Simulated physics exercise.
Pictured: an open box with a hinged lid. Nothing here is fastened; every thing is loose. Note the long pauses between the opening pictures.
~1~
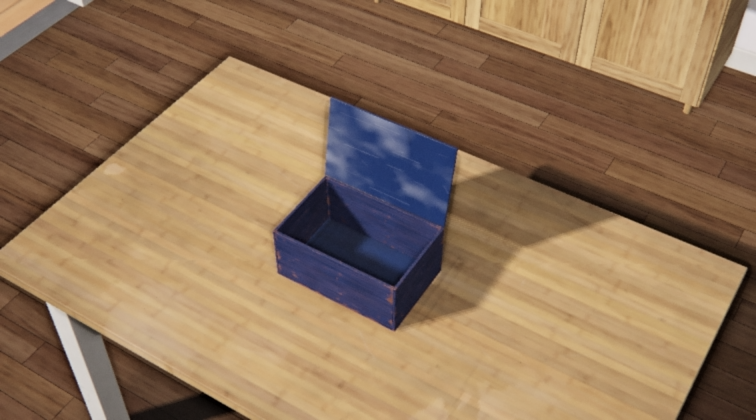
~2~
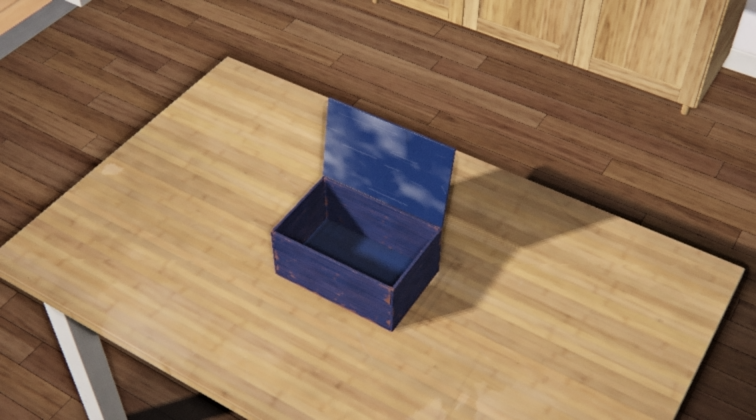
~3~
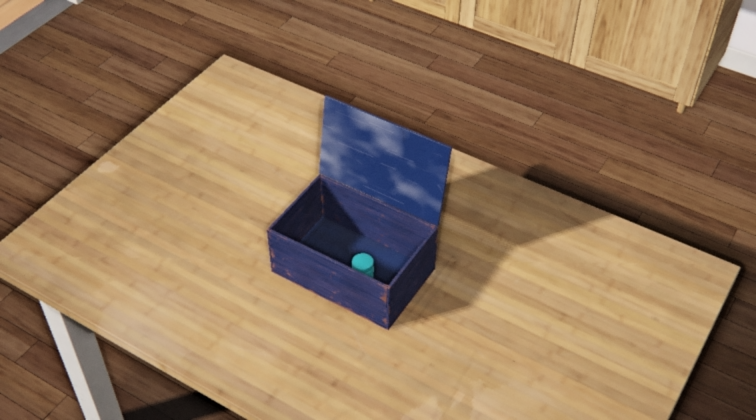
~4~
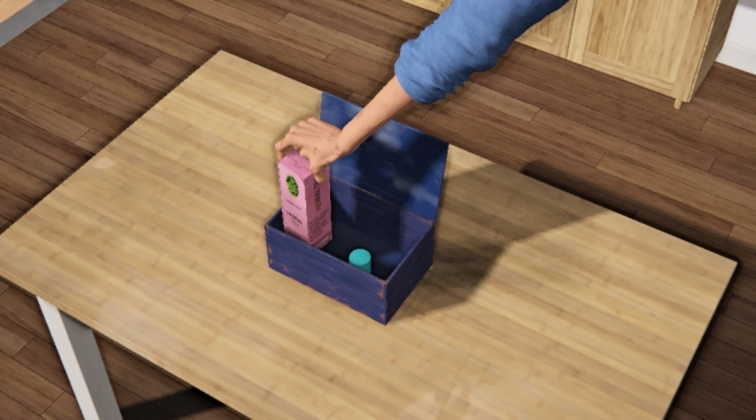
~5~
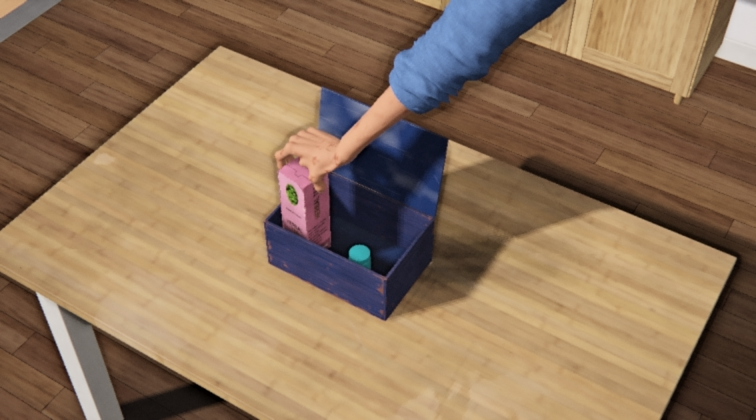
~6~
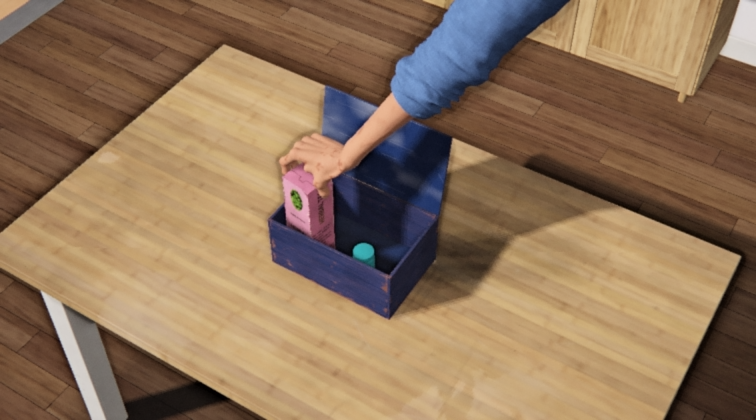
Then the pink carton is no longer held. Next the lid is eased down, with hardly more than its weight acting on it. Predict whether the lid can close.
Prediction: The lid cannot close.
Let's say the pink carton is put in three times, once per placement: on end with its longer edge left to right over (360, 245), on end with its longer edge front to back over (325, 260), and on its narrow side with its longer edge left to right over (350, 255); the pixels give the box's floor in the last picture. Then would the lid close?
Well, the first try leaves the lid standing open, the second leaves it standing open, and the third leaves it lying shut.
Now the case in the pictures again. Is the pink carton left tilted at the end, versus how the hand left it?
Observation: The pink carton keeps the set orientation.
Then, 1.30 s on from there, lid 83° above the rim.
Then, 1.60 s on from there, lid 58° above the rim.
In the end, lid 50° above the rim; both unmoved. At the end, from the last picture's camera, pink carton near (310, 215).
